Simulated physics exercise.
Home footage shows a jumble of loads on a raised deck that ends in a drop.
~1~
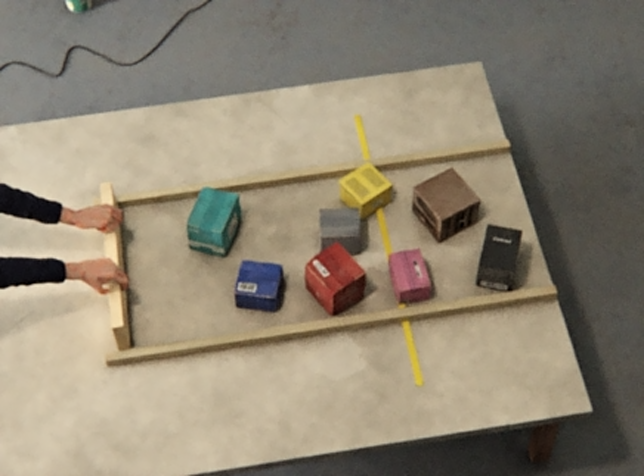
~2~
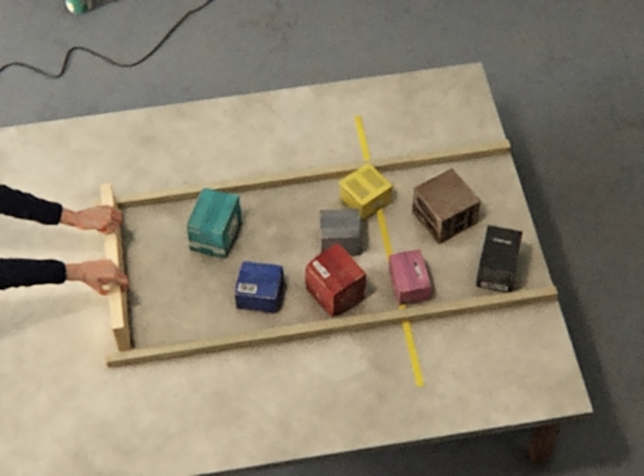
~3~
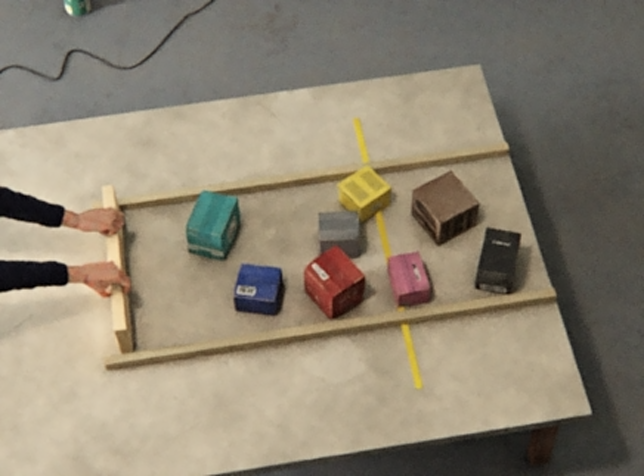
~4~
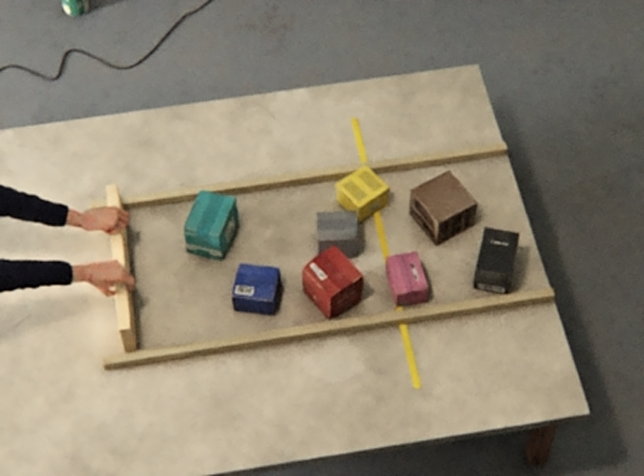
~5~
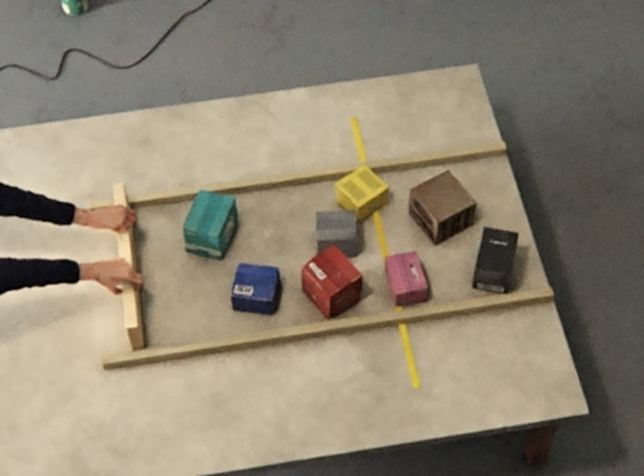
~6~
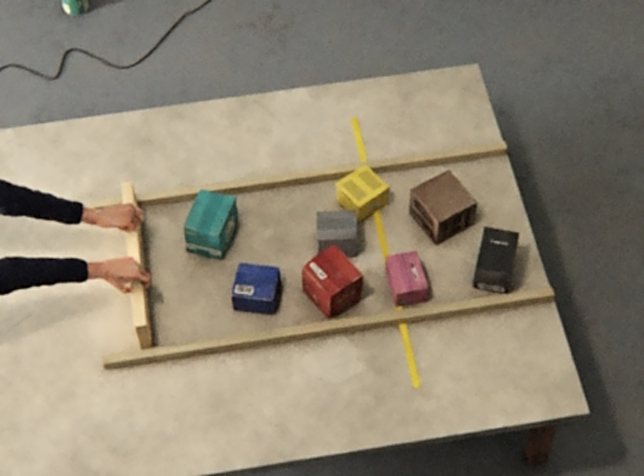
Two hands slide a wooden plank slightly right between rails, while the scattered boxes stay still.
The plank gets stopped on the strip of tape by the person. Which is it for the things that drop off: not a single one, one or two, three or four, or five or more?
It is not a single one.
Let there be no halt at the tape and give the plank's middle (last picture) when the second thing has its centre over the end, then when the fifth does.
For the first, roughly (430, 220); for the next, roughly (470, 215).
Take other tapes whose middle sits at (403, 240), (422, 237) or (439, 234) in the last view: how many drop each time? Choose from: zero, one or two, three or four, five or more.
Either one or two, one or two, 1 or 2.
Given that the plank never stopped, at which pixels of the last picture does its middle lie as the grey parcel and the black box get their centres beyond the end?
Roughly (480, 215); for the second one, roughly (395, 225).
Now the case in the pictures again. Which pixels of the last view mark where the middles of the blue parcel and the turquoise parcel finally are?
(410, 260) and (393, 190).
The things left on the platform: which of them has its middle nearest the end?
Black box.
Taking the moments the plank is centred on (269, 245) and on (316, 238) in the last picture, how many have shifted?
Answer - first 3, then 6.
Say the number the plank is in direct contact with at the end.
The answer is 2.
Soon after, none off yet; black box at rest near (496, 260); brown crate at rest near (443, 207); pink parcel at rest near (406, 279).
Then, none off yet; black box at rest near (496, 260); brown crate at rest near (443, 207); pink parcel moving near (409, 279).
At rest, the number that fall off is zero.
